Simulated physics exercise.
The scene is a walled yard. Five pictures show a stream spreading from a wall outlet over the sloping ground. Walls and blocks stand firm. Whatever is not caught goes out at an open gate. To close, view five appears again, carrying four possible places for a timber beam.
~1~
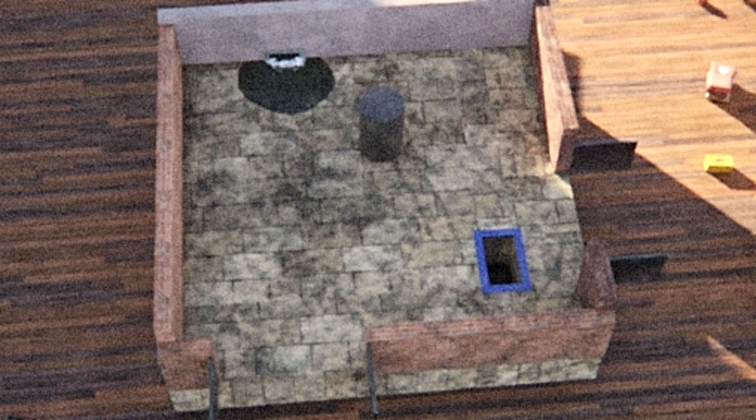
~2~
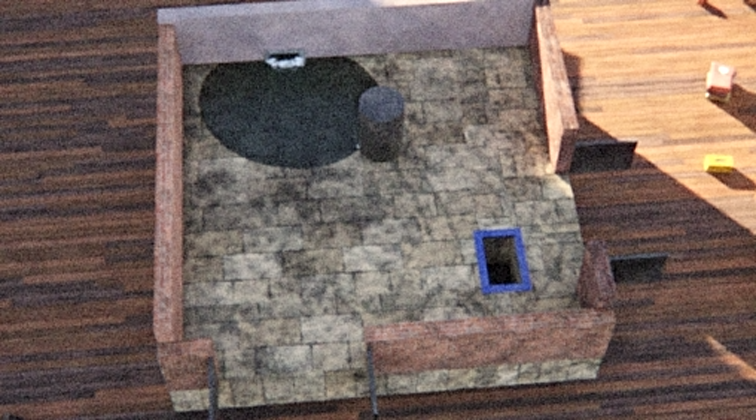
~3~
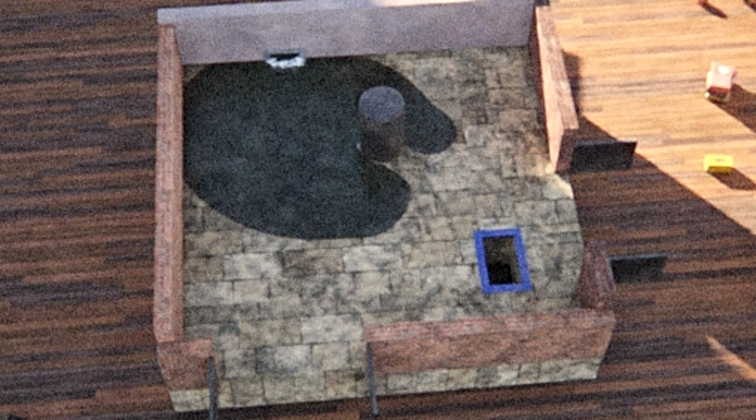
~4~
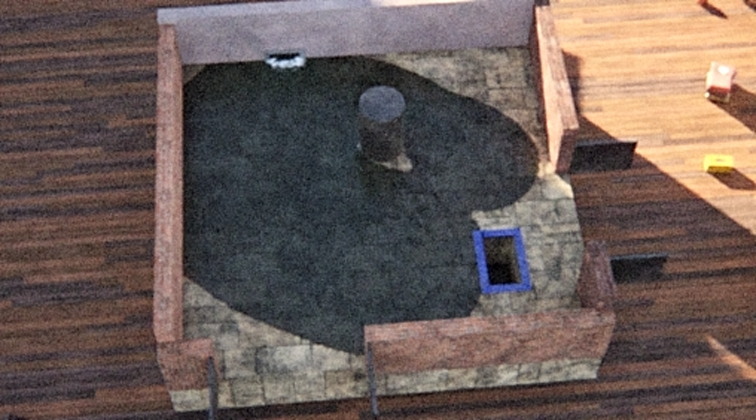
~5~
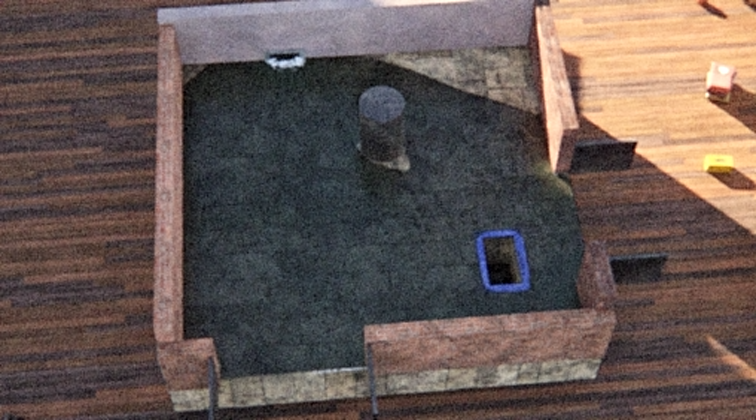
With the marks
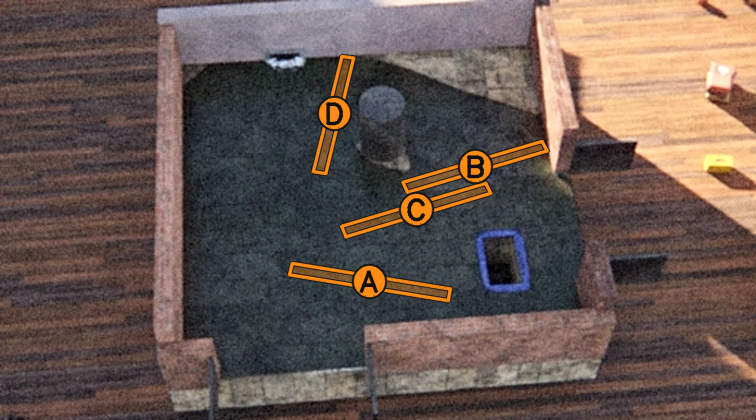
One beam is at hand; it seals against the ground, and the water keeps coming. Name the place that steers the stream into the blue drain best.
A is best.
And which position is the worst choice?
The answer is D.
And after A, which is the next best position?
That would be B.
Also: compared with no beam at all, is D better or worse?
Worse.
On the marked copy, A from (290, 269) to (449, 294); B from (405, 187) to (544, 146); C from (343, 231) to (488, 188); D from (319, 172) to (347, 57).
For position A, about 48 % of the stream goes into the blue drain, about 52 % out by the gates.
For position B, about 26 % of the stream goes into the blue drain, about 70 % out by the gates.
For position C, about 18 % of the stream goes into the blue drain, about 82 % out by the gates.
For position D, about 12 % of the stream goes into the blue drain, about 88 % out by the gates.
